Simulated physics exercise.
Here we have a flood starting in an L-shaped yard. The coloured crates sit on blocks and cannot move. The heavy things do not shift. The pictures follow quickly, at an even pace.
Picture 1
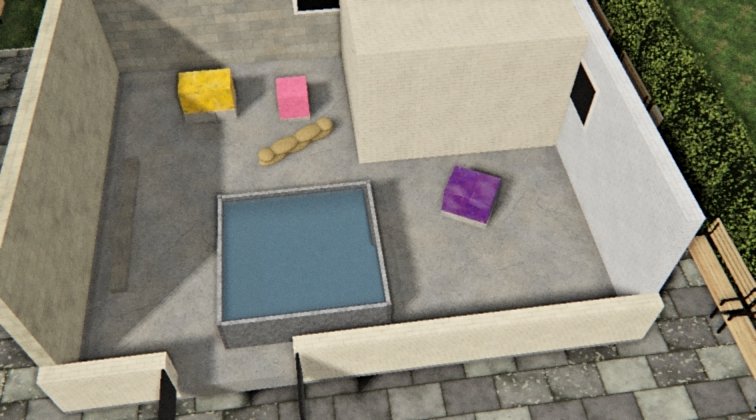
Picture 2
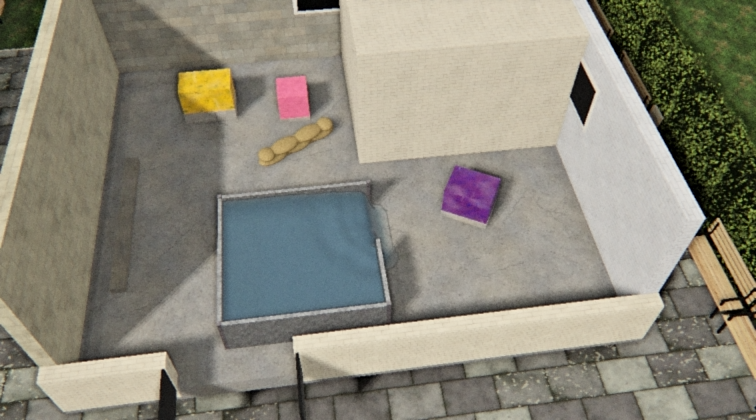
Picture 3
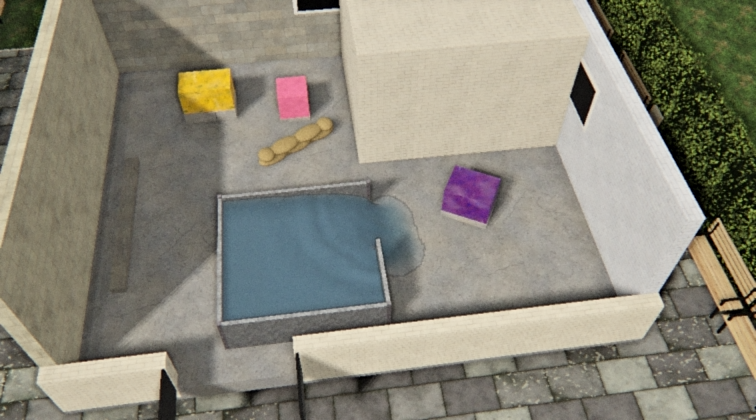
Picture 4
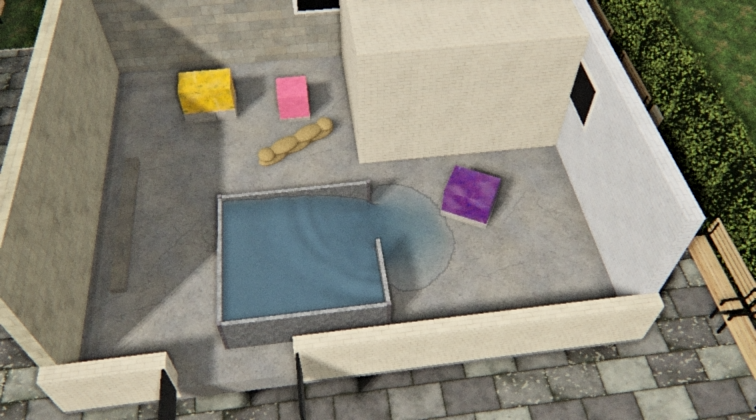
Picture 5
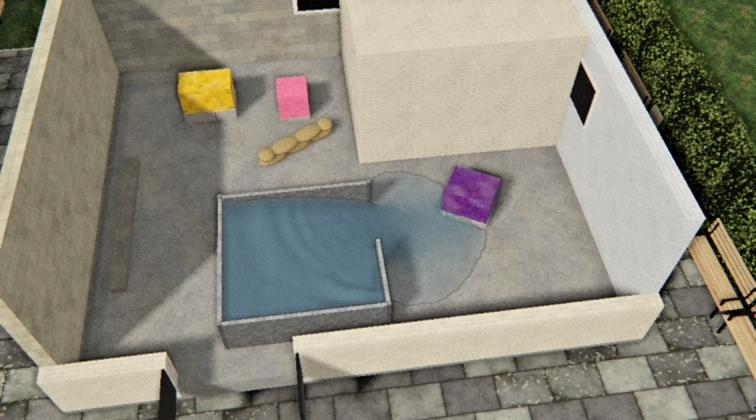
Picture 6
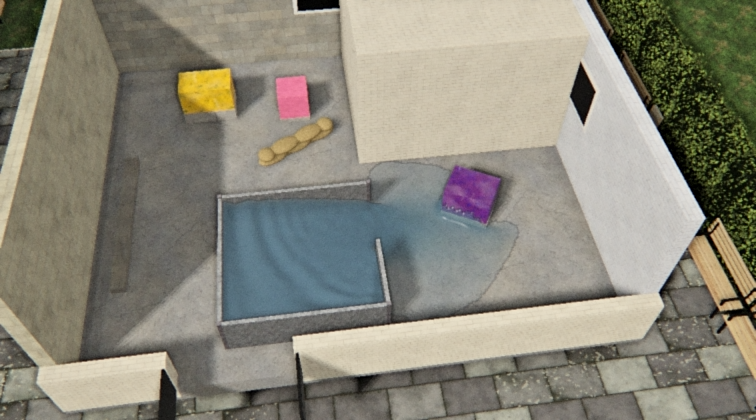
A low square tank of blue water stands in a grey walled yard, seen from high above by a still camera. A yellow block, a pink block and a lumpy tan row sit behind it, with a purple block to the right near a large cream block. Water pours through a gap in the tank's right side, spreads rightward across the floor and surrounds the purple block's base.
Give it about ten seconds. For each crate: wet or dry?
In the end: The purple crate is wetted; the pink crate escapes dry; the yellow crate escapes dry.
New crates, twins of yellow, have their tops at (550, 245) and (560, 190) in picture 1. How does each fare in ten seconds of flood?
One after the other: Ends up wet, ends up wet.
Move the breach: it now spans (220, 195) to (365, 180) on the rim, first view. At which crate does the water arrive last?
The purple-painted one.
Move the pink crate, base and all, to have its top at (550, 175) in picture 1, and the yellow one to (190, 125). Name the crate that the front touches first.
The purple crate.
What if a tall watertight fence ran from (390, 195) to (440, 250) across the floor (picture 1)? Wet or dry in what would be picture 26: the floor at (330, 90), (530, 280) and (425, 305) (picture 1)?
One after the other: Covered, wet, under water.
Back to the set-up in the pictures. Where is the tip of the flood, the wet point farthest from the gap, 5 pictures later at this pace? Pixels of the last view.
Close to (604, 282).
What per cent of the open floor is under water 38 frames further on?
About 50 per cent.
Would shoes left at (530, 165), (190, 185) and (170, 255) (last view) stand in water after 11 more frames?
As listed: Wet, free of water, dry.
A moment on, water covers 25 % of the floor; the purple crate water round its plinth, the pink crate not reached, the yellow crate not reached.
Next, water covers 30 % of the floor; the purple crate water round its plinth, the pink crate not reached, the yellow crate not reached.
Then, water covers 35 % of the floor; the purple crate water round its plinth, the pink crate not reached, the yellow crate not reached.
Later, water covers 50 % of the floor; the purple crate water round its plinth, the pink crate not reached, the yellow crate not reached.
In the end, water covers 70 % of the floor; the purple crate was topped, the pink crate stayed above the water, the yellow crate stayed above the water.
